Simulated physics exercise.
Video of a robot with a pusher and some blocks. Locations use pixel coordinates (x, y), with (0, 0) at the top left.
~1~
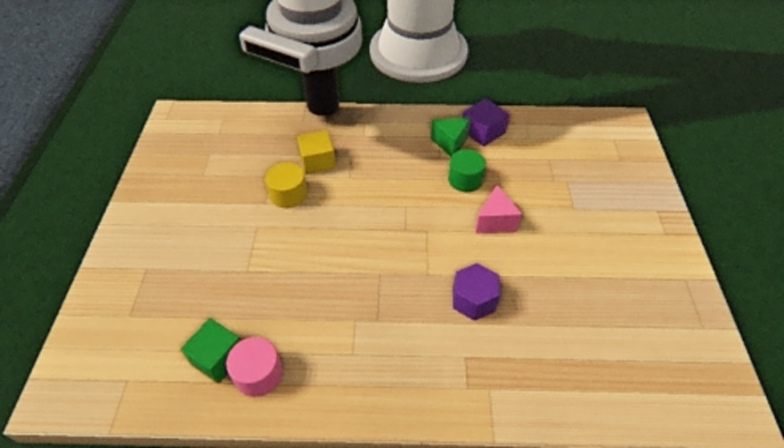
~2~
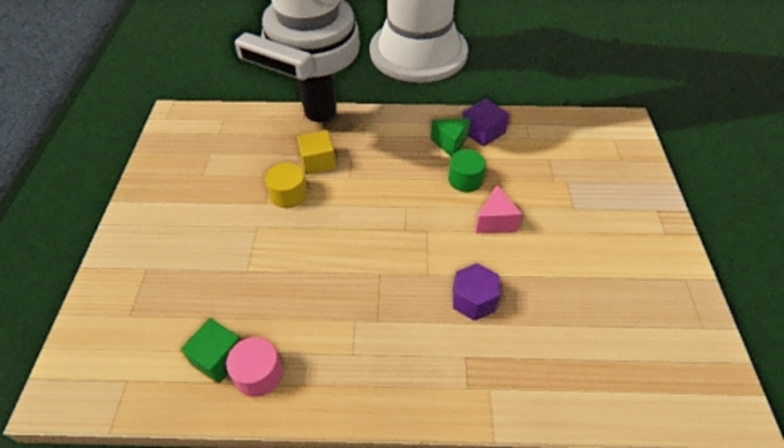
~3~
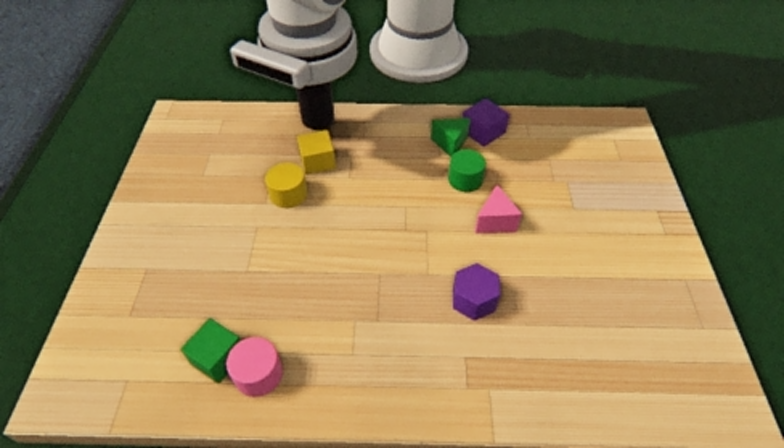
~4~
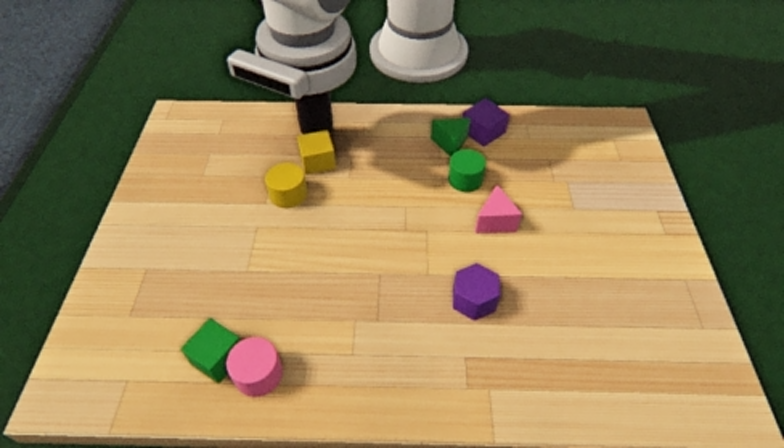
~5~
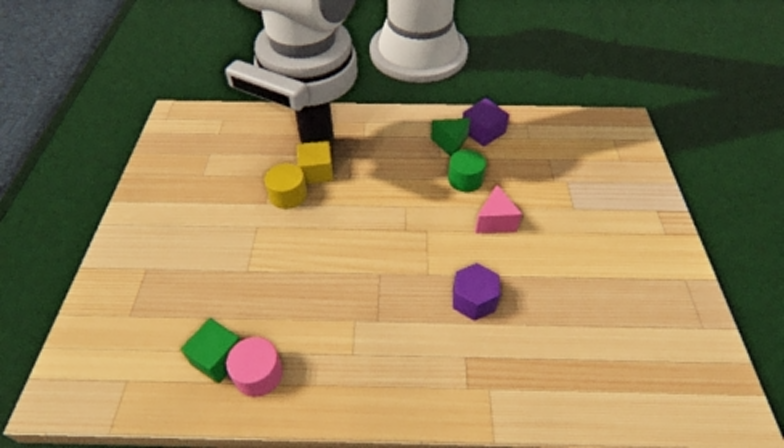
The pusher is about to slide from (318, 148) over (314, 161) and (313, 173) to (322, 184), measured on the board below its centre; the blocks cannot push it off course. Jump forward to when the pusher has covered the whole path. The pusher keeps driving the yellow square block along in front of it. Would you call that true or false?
True.
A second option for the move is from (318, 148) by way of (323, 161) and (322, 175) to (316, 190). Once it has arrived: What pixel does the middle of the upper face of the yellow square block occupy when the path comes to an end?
In the picture, that point is around (315, 198).
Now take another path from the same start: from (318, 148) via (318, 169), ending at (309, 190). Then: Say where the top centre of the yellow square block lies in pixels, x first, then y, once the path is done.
It comes to (318, 196).
On the path given first. Halfway along, pusher (311, 157); yellow cylinder (280, 182); yellow square block (316, 172), turned 15° anticlockwise.
At the end, pusher (321, 174); yellow cylinder (280, 182); yellow square block (325, 191).
